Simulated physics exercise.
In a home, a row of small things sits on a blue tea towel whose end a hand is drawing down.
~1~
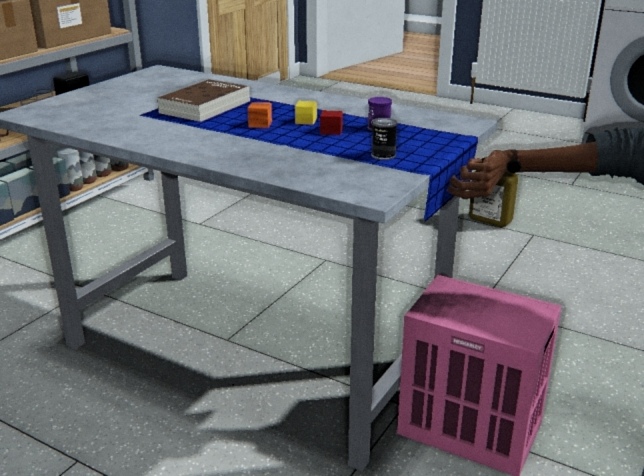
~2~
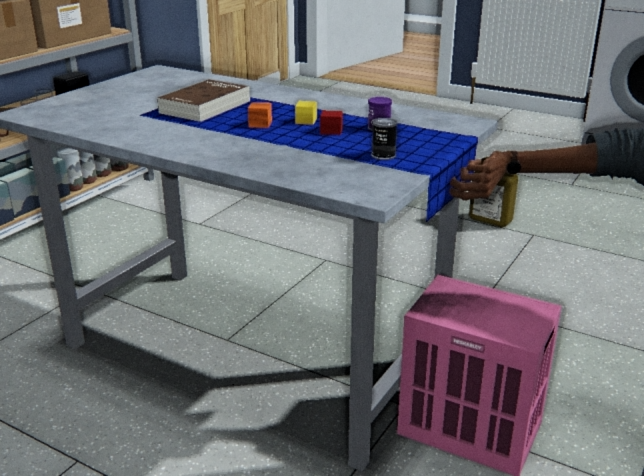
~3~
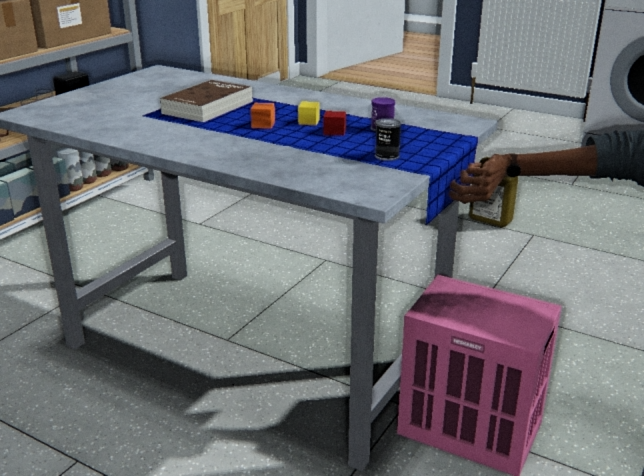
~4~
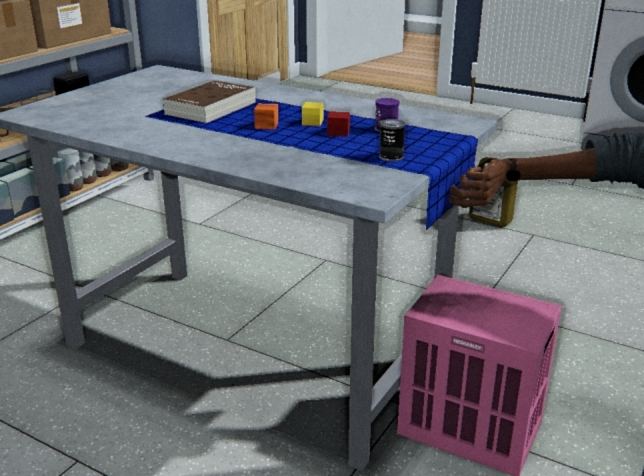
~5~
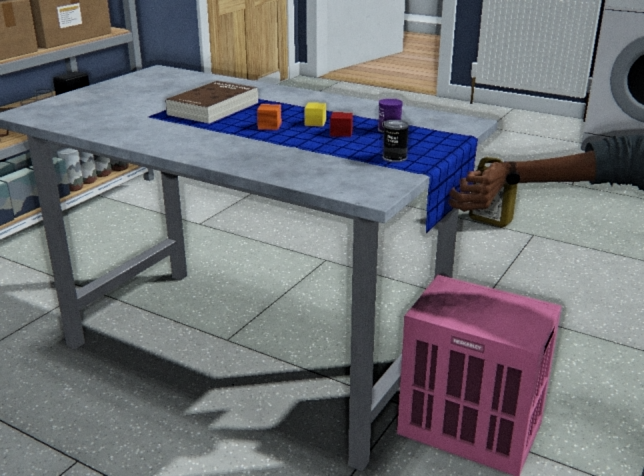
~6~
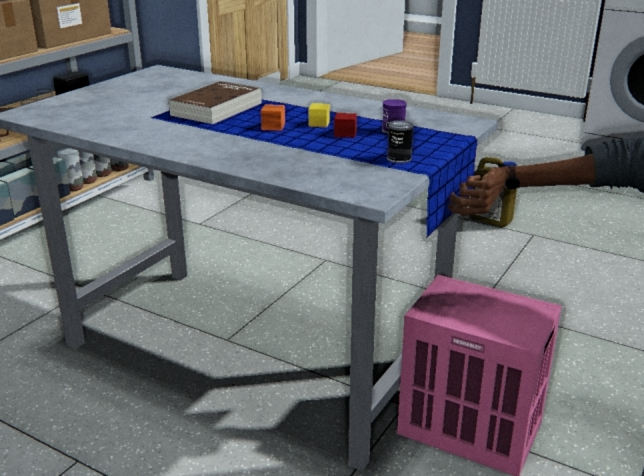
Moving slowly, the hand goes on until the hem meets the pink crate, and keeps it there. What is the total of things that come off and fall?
The total is two.
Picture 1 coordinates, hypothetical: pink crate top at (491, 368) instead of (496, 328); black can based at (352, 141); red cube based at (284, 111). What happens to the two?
First the black can: It ends off the top. Then the red cube: It is still up there.
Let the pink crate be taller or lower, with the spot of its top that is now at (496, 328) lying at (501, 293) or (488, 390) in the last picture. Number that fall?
Then 1, then 4.
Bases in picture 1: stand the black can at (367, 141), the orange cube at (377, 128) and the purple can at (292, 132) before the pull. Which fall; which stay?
Outcome: Black can falls away, orange cube falls away, purple can stays aboard.
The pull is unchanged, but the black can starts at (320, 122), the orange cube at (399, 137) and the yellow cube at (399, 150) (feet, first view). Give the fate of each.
Black can: Still up. Orange cube: Gone off. Yellow cube: Gone off.
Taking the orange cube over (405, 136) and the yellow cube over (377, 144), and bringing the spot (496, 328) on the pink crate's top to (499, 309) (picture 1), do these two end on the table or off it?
The orange cube does not stay aboard, and the yellow cube does not stay aboard.
Soon after, hem near (449, 247); all still up.
After that, hem near (447, 288); black can and purple can gone.
In the end, hem on the crate; black can and purple can gone. The count of fallen things is two.
